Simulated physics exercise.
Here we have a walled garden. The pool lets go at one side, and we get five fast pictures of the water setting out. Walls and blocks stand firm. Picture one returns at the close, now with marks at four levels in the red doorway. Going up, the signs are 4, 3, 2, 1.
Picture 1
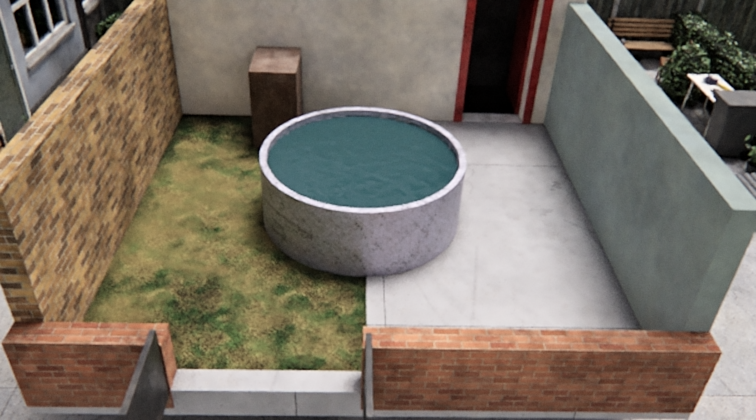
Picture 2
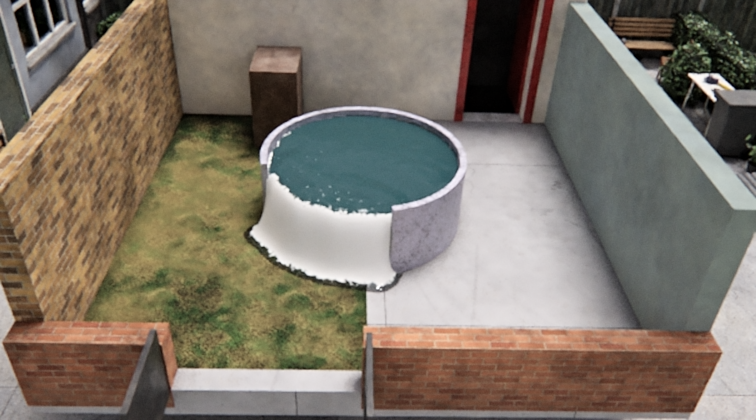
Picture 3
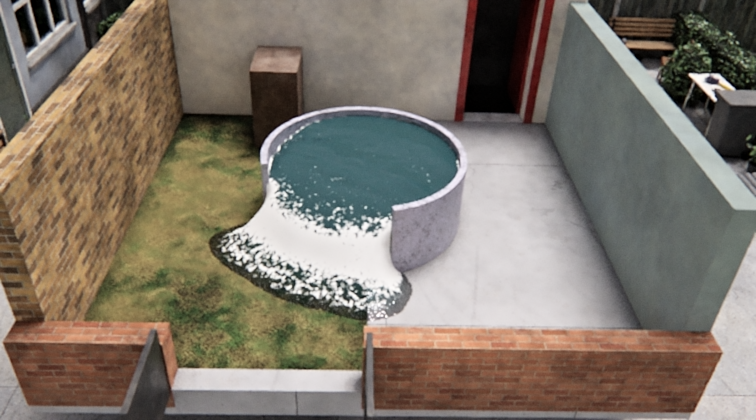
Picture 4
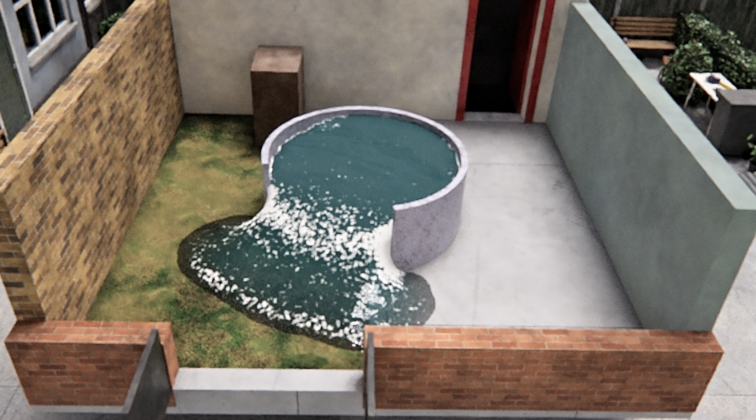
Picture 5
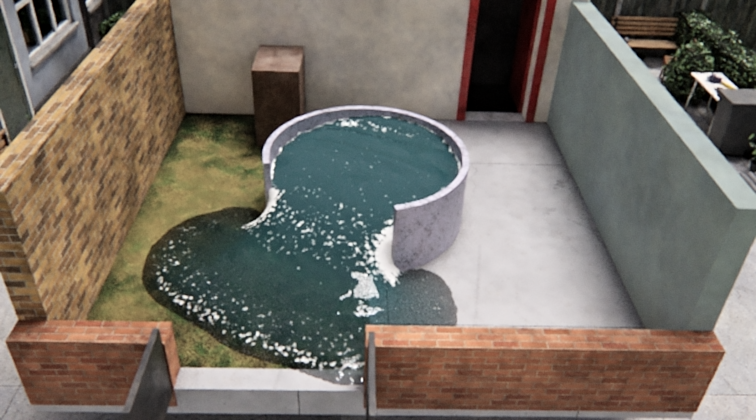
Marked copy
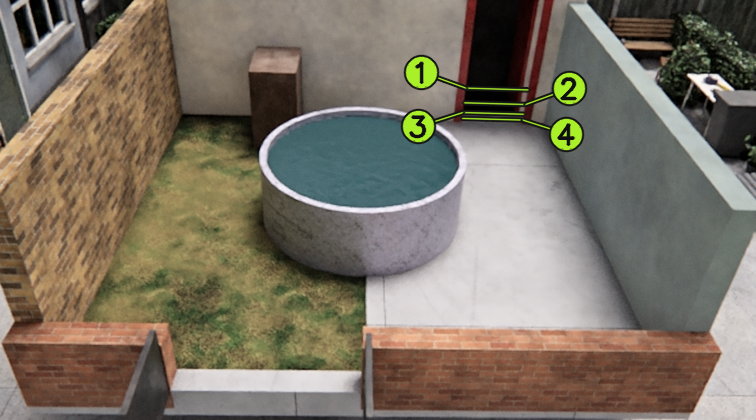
The clip opens on a walled garden, half grass and half paving, with a round pool of still water in the middle. The pool's near left side gives way and white, foaming water pours out over the grass. The dark pool of water widens left, onto the paving and up to the gate opening.
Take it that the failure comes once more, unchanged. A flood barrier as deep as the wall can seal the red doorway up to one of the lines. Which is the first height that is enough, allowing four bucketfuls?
Go for 4.
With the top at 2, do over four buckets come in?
No, that is safe.
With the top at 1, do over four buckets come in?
No.
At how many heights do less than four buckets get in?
All four.
In lime, 1 at (497, 89); 2 at (494, 103); 3 at (493, 113); 4 at (492, 119); from the bottom up 4, 3, 2, 1.
With 1, nothing gets over.
With 2, nothing gets over.
With 3, nothing gets over.
With 4, a splash gets over, under a bucket.
